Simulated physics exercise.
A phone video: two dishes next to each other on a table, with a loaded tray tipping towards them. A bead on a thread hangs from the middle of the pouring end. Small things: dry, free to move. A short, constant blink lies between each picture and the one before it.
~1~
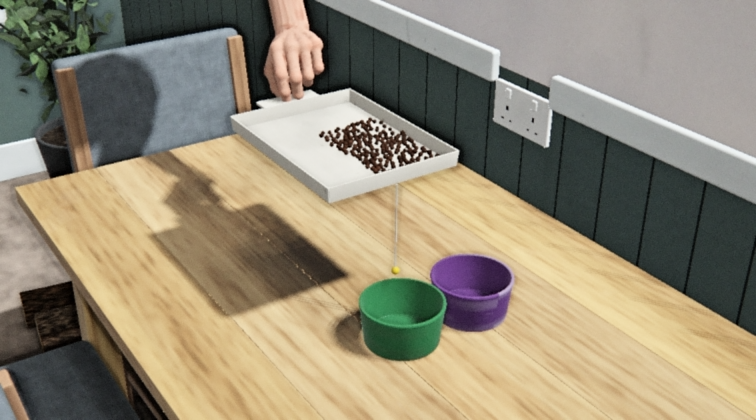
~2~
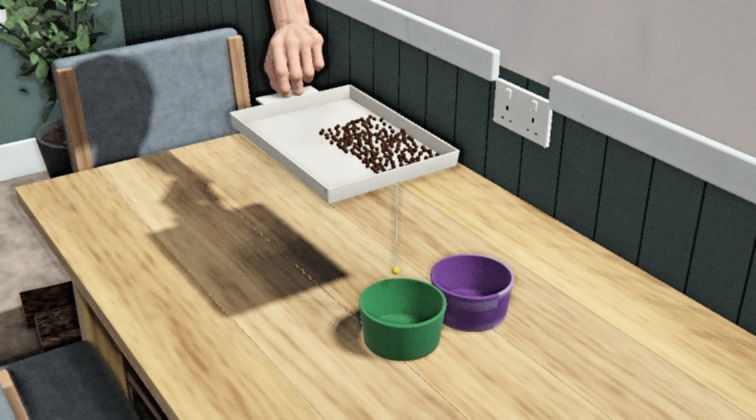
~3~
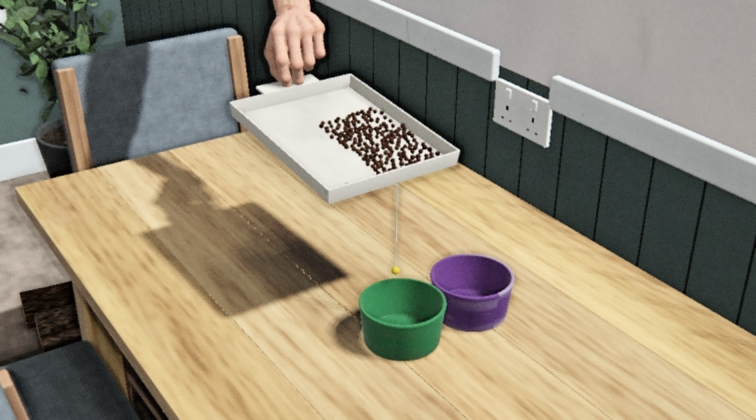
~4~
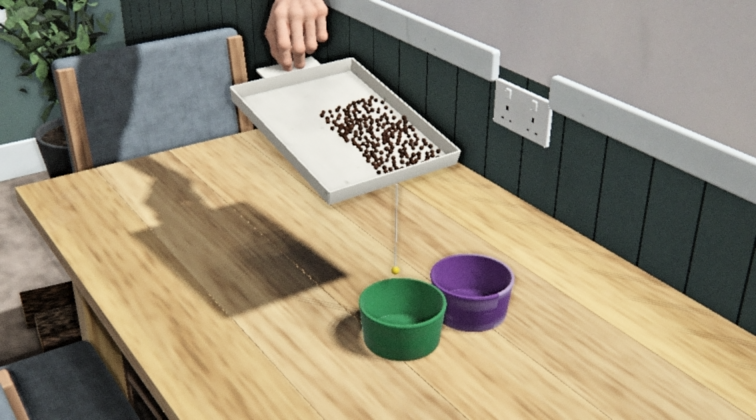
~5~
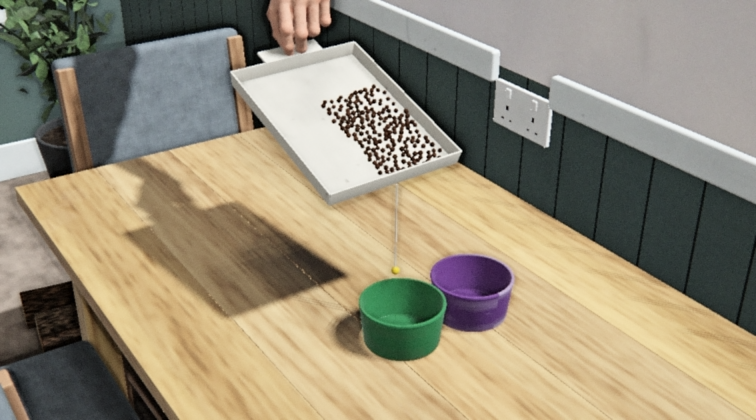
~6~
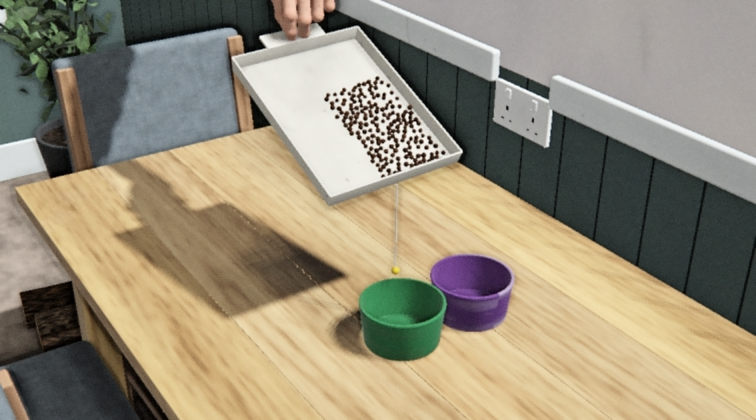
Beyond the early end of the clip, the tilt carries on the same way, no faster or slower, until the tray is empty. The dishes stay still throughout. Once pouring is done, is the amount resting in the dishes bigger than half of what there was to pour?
Yes, it is over half.
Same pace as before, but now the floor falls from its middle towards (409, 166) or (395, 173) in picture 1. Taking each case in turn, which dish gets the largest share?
Record: Try 1, the dish at the right; try 2, the dish at the right.
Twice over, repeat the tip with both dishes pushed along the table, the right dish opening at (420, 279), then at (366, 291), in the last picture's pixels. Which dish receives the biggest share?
For the two places in order: The leftward one, the rightward one.
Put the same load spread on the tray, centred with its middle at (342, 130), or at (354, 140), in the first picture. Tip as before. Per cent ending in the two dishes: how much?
Share in order: Roughly 60 %, 60 %.
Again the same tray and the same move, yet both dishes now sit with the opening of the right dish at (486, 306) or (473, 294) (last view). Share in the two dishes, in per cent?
First placement: 30 per cent; second placement: 80 per cent.
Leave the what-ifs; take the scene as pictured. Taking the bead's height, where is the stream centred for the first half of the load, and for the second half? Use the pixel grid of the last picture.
The leading part at (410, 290), the rest of it at (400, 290).
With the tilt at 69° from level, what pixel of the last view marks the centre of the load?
I'd mark the middle close to (403, 167).
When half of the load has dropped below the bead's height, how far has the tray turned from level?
Near 120 degrees.
Soon after the last picture, tray tipped steeply; nearly all on the tray; a stray few in the air.
A little later, tray tipped past a quarter turn; about half on the tray; a small part in the left dish; a stray few in the right dish; a stray few outside both; about a third in the air.
Later still, tray tipped past a quarter turn; about two thirds in the left dish; a small part in the right dish; about a third outside both.
By the end, tray tipped past a quarter turn; about two thirds in the left dish; a small part in the right dish; about a third outside both.
